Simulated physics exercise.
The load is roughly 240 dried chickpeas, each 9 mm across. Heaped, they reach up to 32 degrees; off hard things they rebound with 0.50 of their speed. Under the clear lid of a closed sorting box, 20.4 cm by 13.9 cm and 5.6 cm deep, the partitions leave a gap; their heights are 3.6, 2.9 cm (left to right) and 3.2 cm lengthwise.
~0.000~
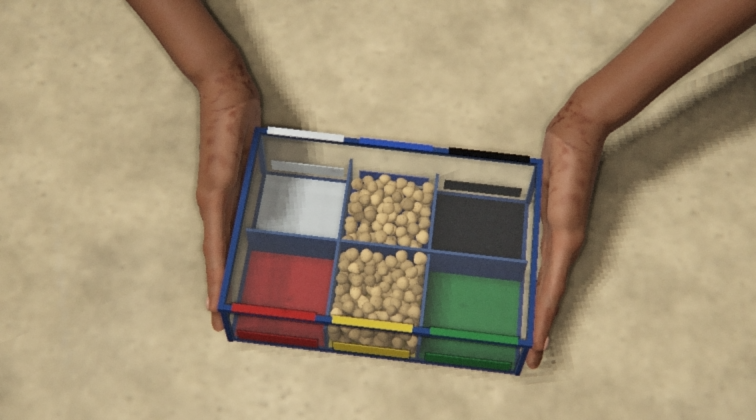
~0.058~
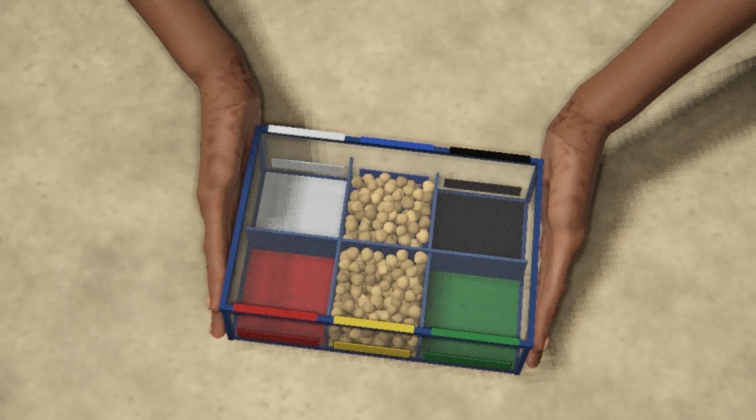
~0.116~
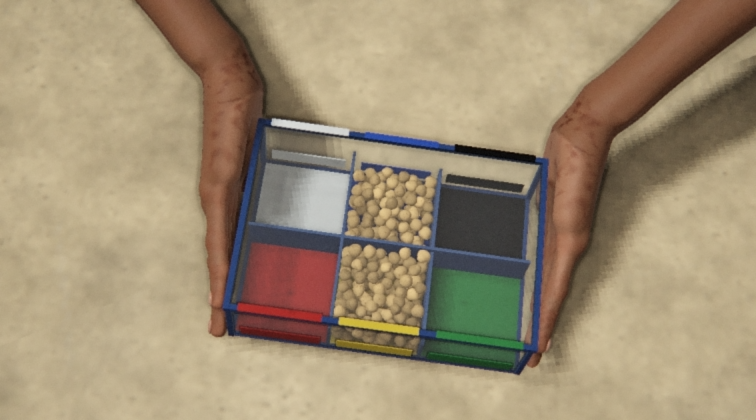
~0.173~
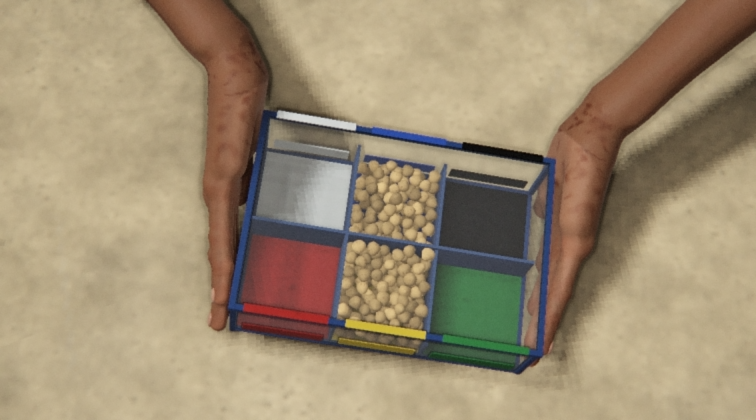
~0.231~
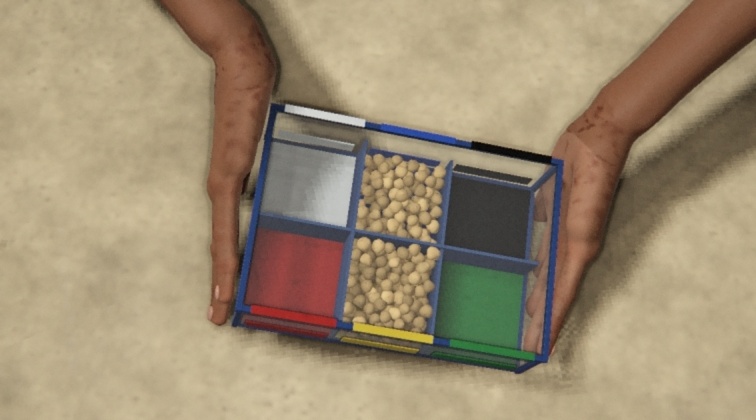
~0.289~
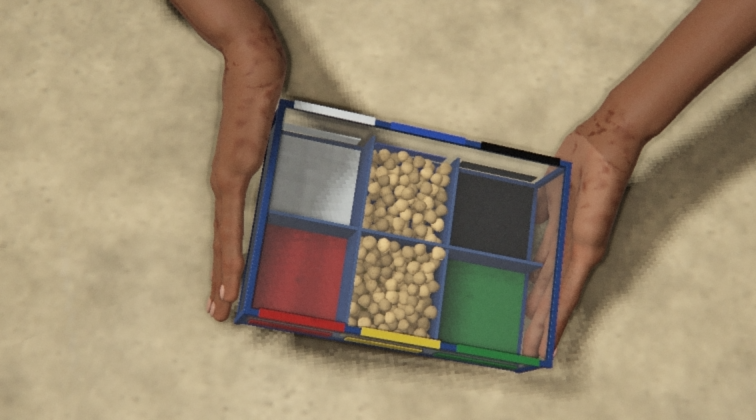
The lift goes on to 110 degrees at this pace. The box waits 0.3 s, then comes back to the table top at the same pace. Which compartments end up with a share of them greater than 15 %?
Red compartment: Not greater. Blue compartment: Not greater. Green compartment: Greater. Yellow compartment: Greater. White compartment: Not greater. Black compartment: Not greater.
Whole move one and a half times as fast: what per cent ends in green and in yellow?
Then the green compartment would hold 75 per cent and the yellow one 25 per cent.
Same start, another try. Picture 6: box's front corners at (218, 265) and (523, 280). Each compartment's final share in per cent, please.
Red 0, blue 55, green 0, yellow 0, white 45, black 0.
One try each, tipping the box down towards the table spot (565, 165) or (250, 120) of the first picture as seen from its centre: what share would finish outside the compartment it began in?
I'd put it at roughly 80 per cent for the first tilt and roughly 50 per cent for the second.
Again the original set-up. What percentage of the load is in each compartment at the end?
Red 0 / blue 0 / green 75 / yellow 20 / white 0 / black 0, all in percent.
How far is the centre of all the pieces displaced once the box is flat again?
About 7.0 cm.
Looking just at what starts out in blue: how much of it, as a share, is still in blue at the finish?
I'd put it at roughly 0 per cent.
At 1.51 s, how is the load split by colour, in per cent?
Shares - red: 0, blue: 5, green: 70, yellow: 25, white: 0, black: 5.
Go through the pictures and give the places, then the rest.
In the first frame, box tilt 0 degrees, front corners at (225, 306) and (527, 341); blue 45 %, yellow 55 %.
In the second frame, box tilt 1 degrees, front corners at (226, 305) and (528, 342).
In the third frame, box tilt 5 degrees, front corners at (230, 305) and (532, 346), lowest corner right front.
In the fourth frame, box tilt 10 degrees, front corners at (235, 304) and (537, 351), lowest corner right front.
In the fifth frame, box tilt 15 degrees, front corners at (242, 306) and (542, 356), lowest corner right front.
In the sixth frame, box tilt 20 degrees, front corners at (250, 309) and (546, 362), lowest corner right front; blue 45 %, yellow 55 %. Its pace works out near 90 degrees a second.
Then, at 1.51 s, tilt 110 degrees; blue 5 %, green 70 %, yellow 25 %, black 5 %.
After 2.33 s, tilt 55 degrees; green 75 %, yellow 20 %.
After 3.16 s, tilt 0 degrees; green 75 %, yellow 20 %.
In the end, at 3.7 s, red 0 %, blue 0 %, green 75 %, yellow 20 %, white 0 %, black 0 %.
